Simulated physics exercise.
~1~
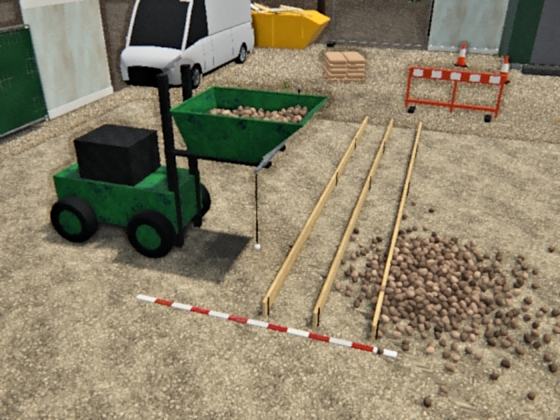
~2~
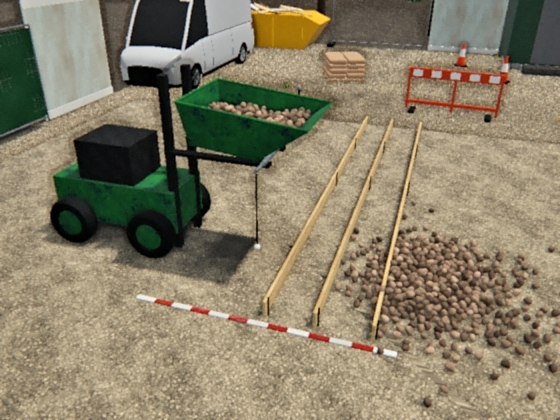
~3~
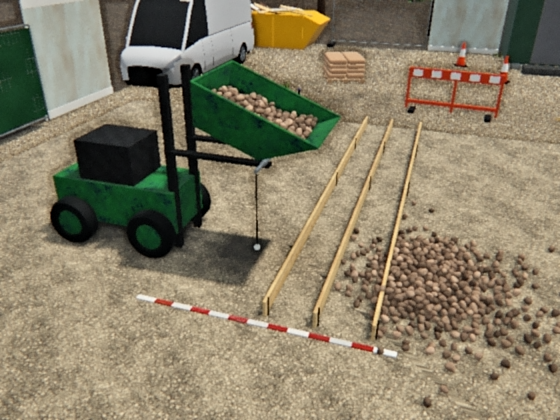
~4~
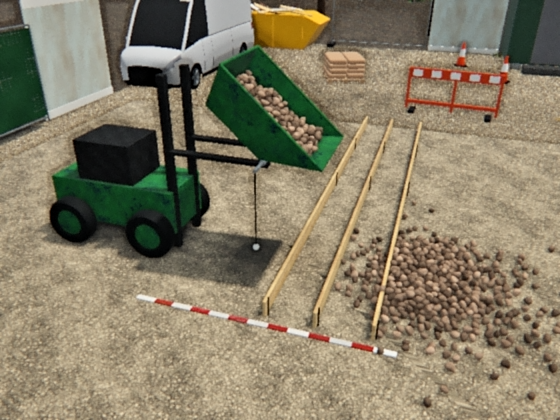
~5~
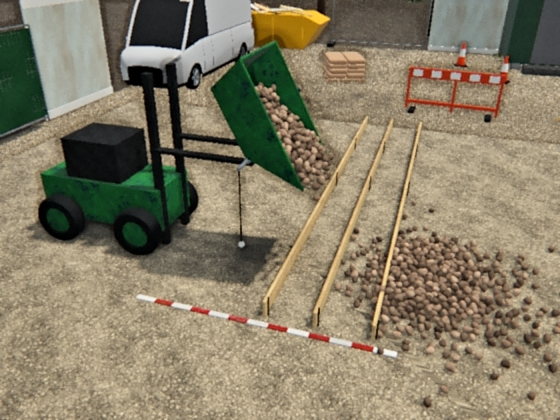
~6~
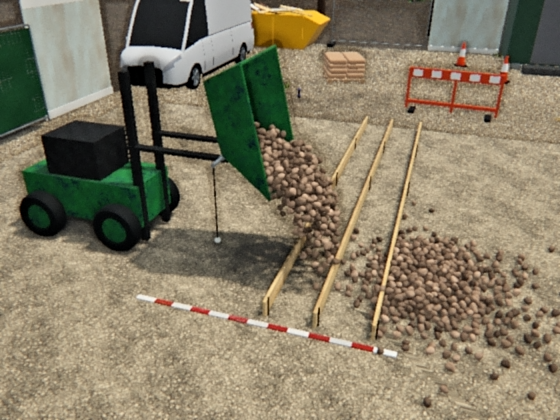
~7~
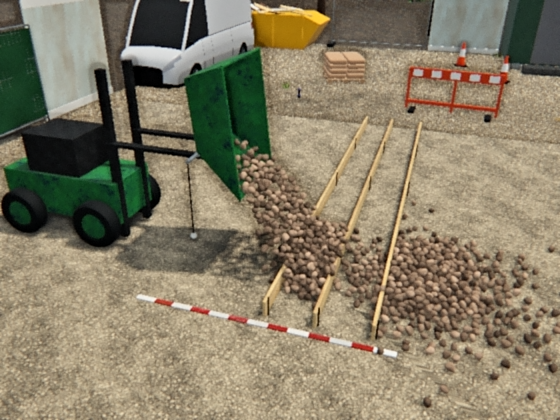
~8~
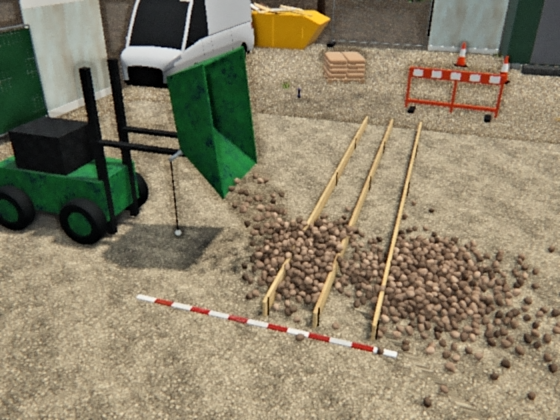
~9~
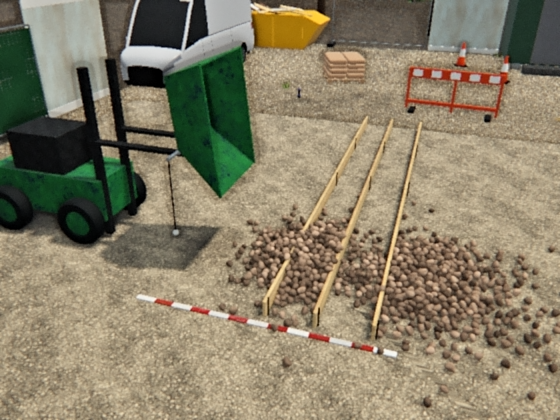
A green fork truck with a black engine block stands at the left of a gravelly yard, seen from above, holding a green skip of brown cobbles beside three wooden planks. A loose heap of similar stones lies at the right, with a striped staff in front and a white van, yellow skip and barrier behind. The skip tips steeply to the right, and stones gather at its lower lip. As the truck backs left, they pour out across the planks. The truck stops with its skip empty and still tilted, the new stones spread over the planks and meeting the older heap.
